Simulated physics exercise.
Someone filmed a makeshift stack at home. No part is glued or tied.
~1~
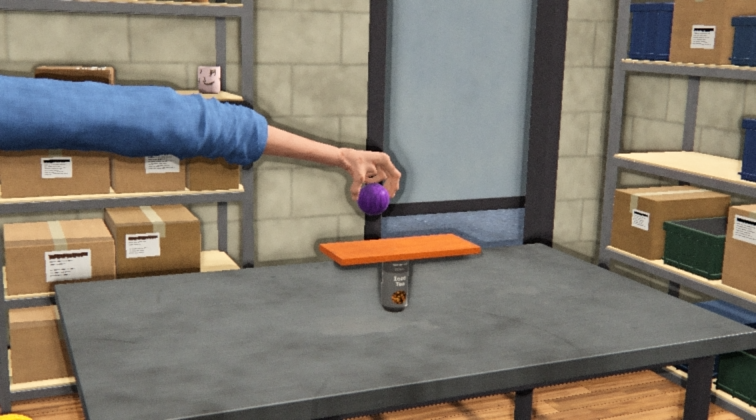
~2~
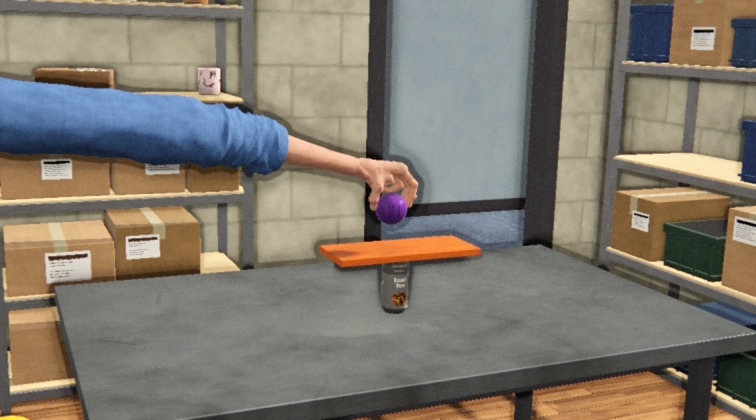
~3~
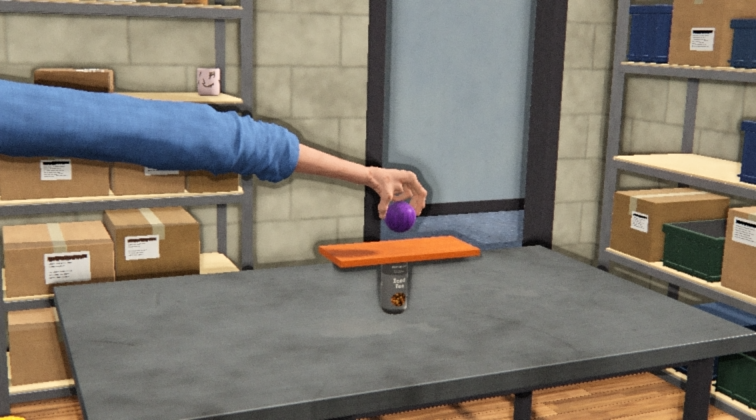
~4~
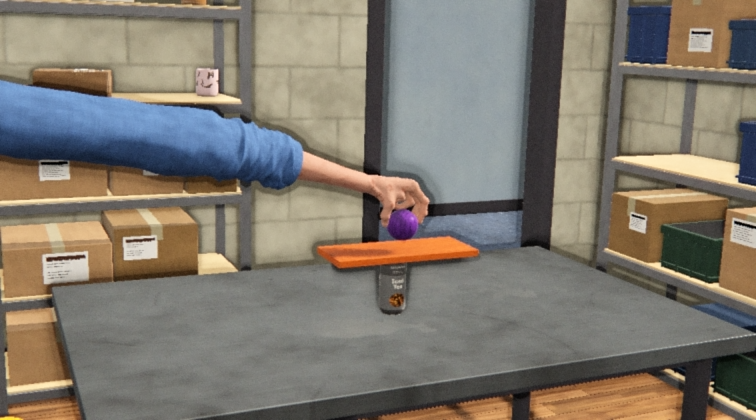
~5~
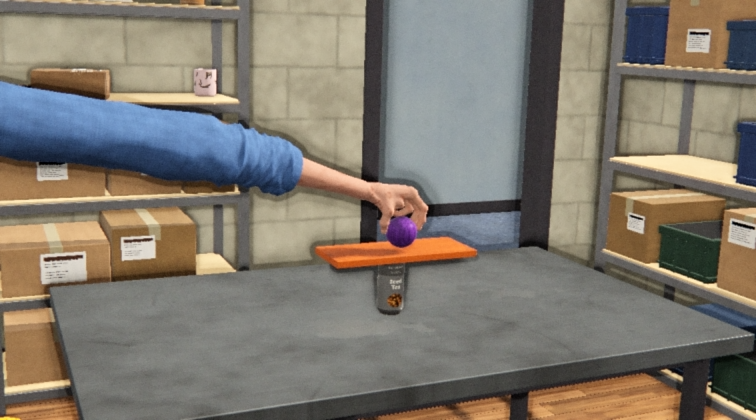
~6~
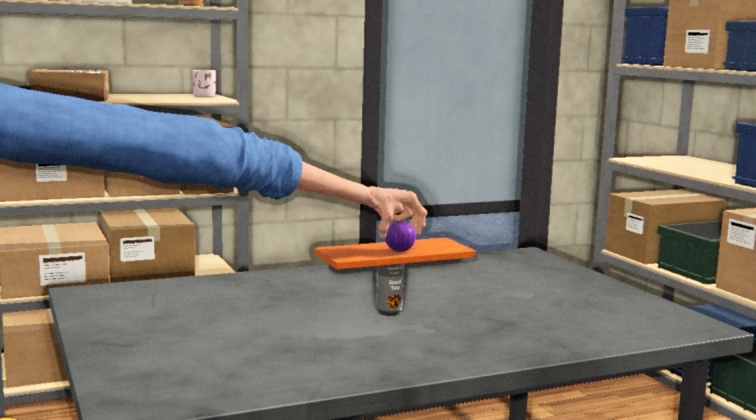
A hand lowers a purple ball onto an orange board resting on a glass.
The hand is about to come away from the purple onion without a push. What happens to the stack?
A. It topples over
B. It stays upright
(B) It stays upright.
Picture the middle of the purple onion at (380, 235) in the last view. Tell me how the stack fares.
The stack then stays standing.
Then, 0.40 s later than the last frame, all is still.
Then, 1.10 s later than the last frame, purple onion resting near (400, 237).
When it is over, all 3 as before. End places, in pixels of the last picture, purple onion near (401, 237). The stack stays up.
